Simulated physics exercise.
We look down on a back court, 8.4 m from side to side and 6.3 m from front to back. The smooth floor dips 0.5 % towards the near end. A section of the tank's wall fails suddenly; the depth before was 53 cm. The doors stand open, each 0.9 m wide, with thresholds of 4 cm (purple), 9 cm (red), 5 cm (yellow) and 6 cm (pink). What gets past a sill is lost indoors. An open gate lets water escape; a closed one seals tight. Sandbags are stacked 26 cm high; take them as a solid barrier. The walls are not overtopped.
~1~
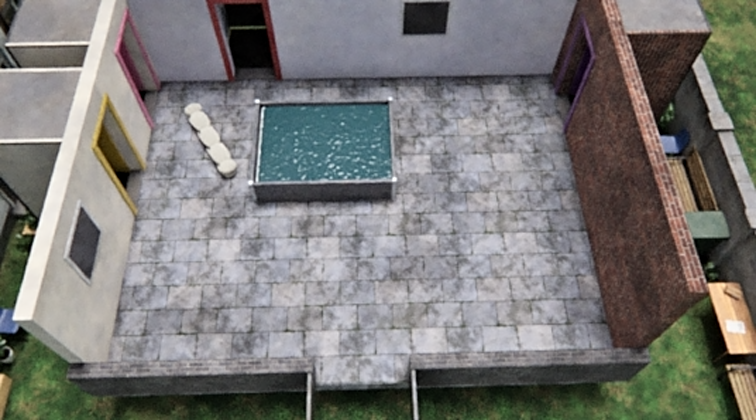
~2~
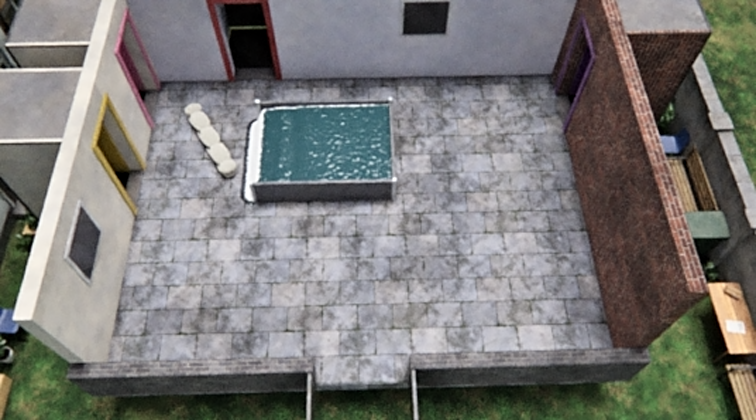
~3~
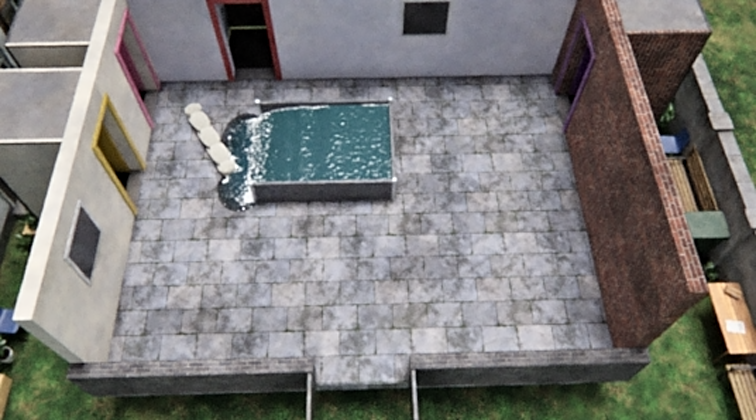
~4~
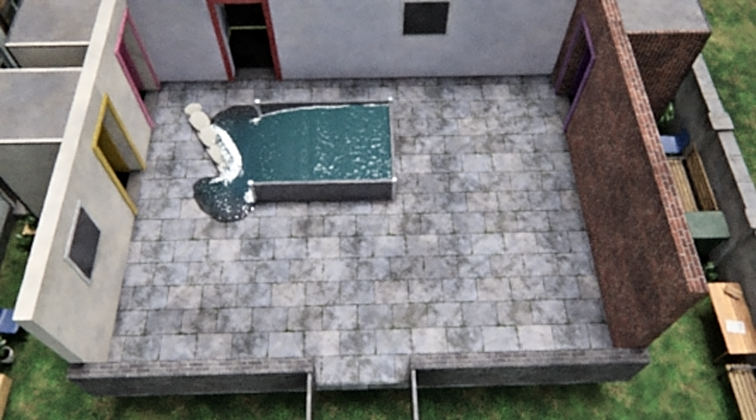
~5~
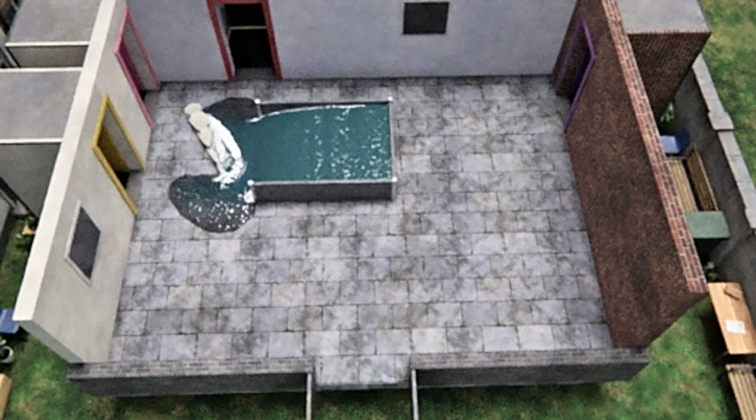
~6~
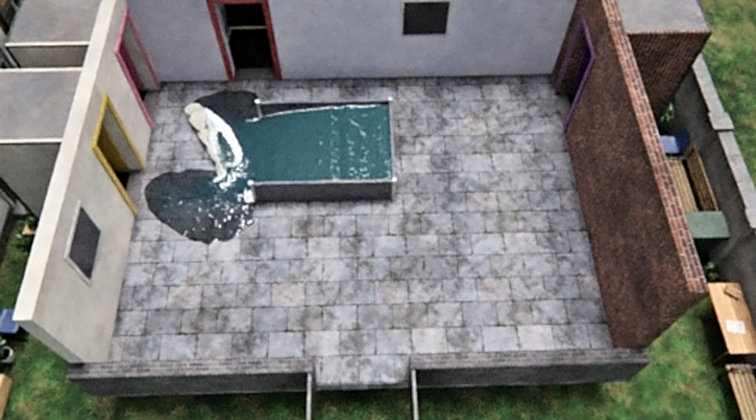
In a paved back court, water pours from the tank's left side and spreads around sandbags.
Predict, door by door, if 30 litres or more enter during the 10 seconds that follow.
The water let in: At the purple door it keeps below the limit; at the red door it passes the limit; at the yellow door it passes the limit; at the pink door it exceeds the limit.
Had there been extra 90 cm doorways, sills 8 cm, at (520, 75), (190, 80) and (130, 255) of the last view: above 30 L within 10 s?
In that order: Below, over, past it.
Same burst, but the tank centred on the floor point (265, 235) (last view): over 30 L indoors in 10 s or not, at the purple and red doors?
Then: Purple below, red under.
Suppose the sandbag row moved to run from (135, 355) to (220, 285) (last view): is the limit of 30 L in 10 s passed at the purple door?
Then: Purple under.
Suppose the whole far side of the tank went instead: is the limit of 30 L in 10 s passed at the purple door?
Then: Purple over.
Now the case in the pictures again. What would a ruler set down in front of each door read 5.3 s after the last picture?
In cm: Purple 0, red 8, yellow 4, pink 11.
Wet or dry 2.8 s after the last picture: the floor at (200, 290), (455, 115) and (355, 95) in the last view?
In that order: Under water, dry, flooded.
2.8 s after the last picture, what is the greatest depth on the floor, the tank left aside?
About 26 cm.
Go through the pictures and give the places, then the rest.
The first picture shows still water, 53 cm deep, in the tank at (324, 142).
In the second picture, water pours out at (259, 154) and has run 0.9 m, to (249, 200); typically 10 cm deep outside, 53 cm at the tank's back.
In the third picture, the front is at (233, 206), 1.1 m from the gap at (260, 155); 1.2 m2 of floor is under water; 53 cm left at the back of the tank.
In the fourth picture, the front is at (213, 212), 1.4 m from the gap at (260, 156); 2.1 m2 of floor is under water; 53 cm left at the back of the tank.
In the fifth picture, the front is at (174, 197), 1.8 m from the gap at (260, 156); 2.7 m2 of floor is under water; 53 cm left at the back of the tank.
In the sixth picture, the front is at (151, 200), 2.2 m from the gap at (260, 156); 3.6 m2 of floor is under water; 53 cm left at the back of the tank.
Then, 0.7 s after the last picture water covers 15 % of the floor and is deepest (38 cm) near (237, 164); purple door not reached, red door 6 cm at the sill, 0 L in, yellow door 8 cm at the sill, 12 L in, pink door not reached.
Then, 1.5 s after the last picture water covers 25 % of the floor and is deepest (34 cm) near (169, 82); purple door not reached, red door 18 cm at the sill, 17 L in, yellow door 13 cm at the sill, 47 L in, pink door 16 cm at the sill, 12 L in.
Then, 2.8 s after the last picture water covers 35 % of the floor and is deepest (26 cm) near (161, 83); purple door not reached, red door 17 cm at the sill, 74 L in, yellow door 13 cm at the sill, 101 L in, pink door 17 cm at the sill, 104 L in.
Then, 5.3 s after the last picture water covers 60 % of the floor and is deepest (17 cm) near (139, 375); purple door not reached, red door 8 cm at the sill, 107 L in, yellow door 4 cm at the sill, 137 L in, pink door 11 cm at the sill, 195 L in.
Then, 9.3 s after the last picture water covers 85 % of the floor and is deepest (11 cm) near (105, 376); purple door 4 cm at the sill, 1 L in, red door 5 cm at the sill, 108 L in, yellow door 5 cm at the sill, 149 L in, pink door 8 cm at the sill, 219 L in.
